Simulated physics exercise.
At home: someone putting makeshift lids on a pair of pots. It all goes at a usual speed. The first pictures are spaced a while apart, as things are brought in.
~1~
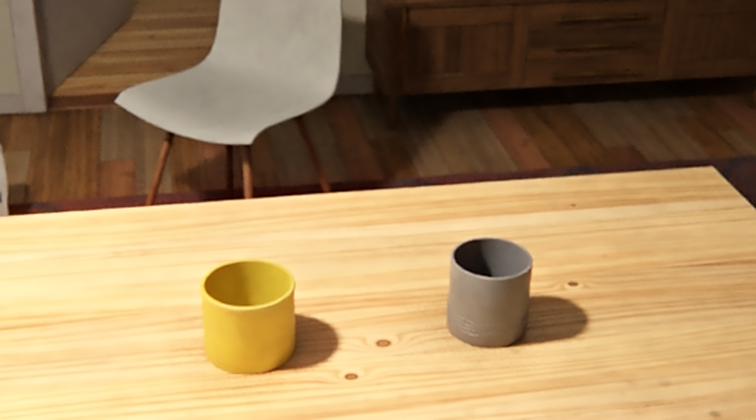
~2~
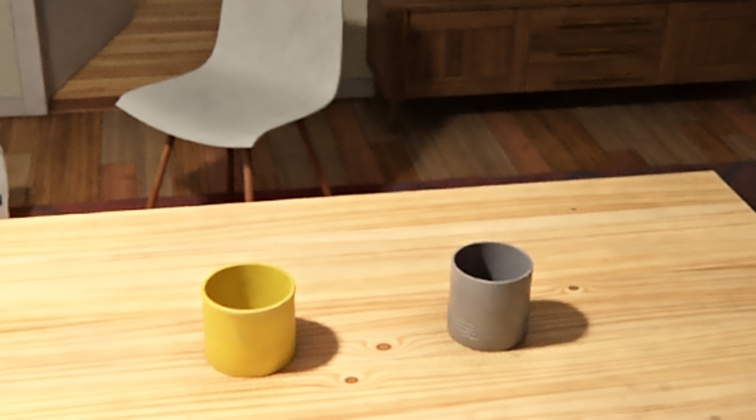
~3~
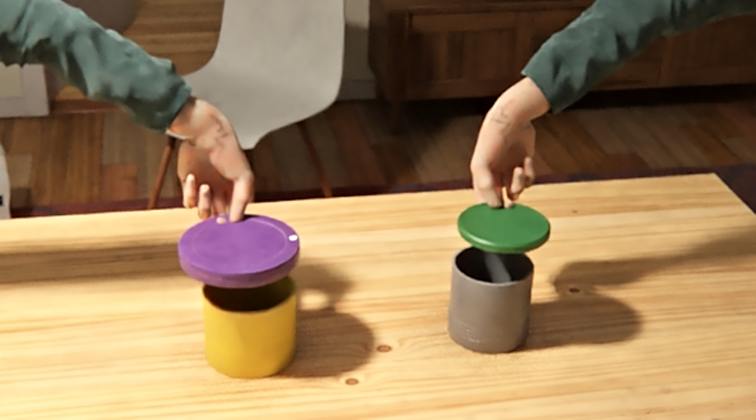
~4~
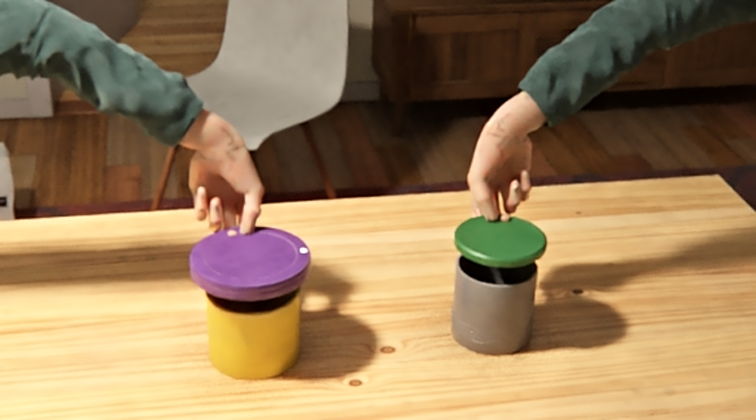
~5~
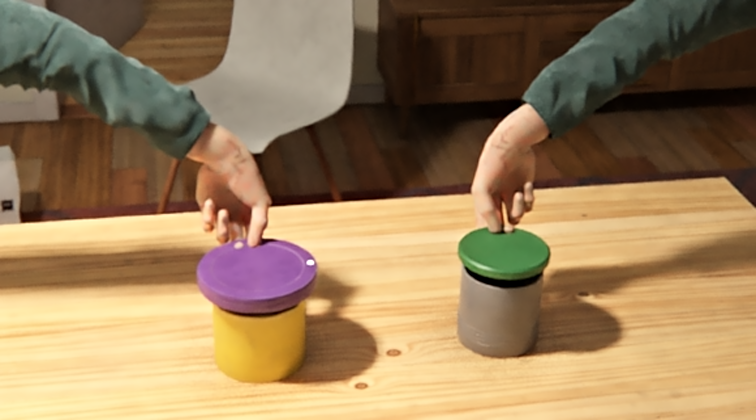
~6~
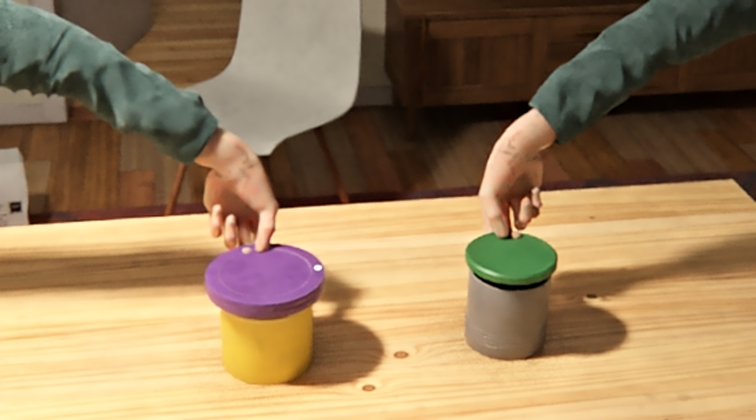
Two hands in green sleeves reached in over a yellow pot and a gray one on a wooden table, and lowered a purple lid onto the left and a green lid onto the right.
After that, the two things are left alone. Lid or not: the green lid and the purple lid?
So the green lid sits across the top, and as for the purple lid, it sits across the top.
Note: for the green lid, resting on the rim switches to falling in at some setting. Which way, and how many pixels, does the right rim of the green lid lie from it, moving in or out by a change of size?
About 8 pixels, leftward.
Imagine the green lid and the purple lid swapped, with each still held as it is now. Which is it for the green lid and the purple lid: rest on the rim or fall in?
For the green lid, it perches on top; for the purple lid, it perches on top.
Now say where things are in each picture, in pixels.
The first frame shows left beaker (249, 316).
The second frame shows right cup (489, 296).
The third frame shows still on the way; green lid (504, 227); left beaker (250, 320).
The fourth frame shows still on the way; purple lid (250, 262); right cup (494, 299).
The fifth frame shows still on the way; green lid (504, 252); left beaker (260, 325).
The sixth frame shows in place, still held; green lid (511, 257); purple lid (266, 280); right cup (507, 304).
Then, 0.10 s on from there, green lid moving near (511, 265); purple lid moving near (266, 286).
Then, 0.56 s on from there, green lid sitting on the rim near (511, 265); purple lid sitting on the rim near (266, 286).
In the end, the green lid works as a lid, near (511, 265); the purple lid works as a lid, near (266, 286).
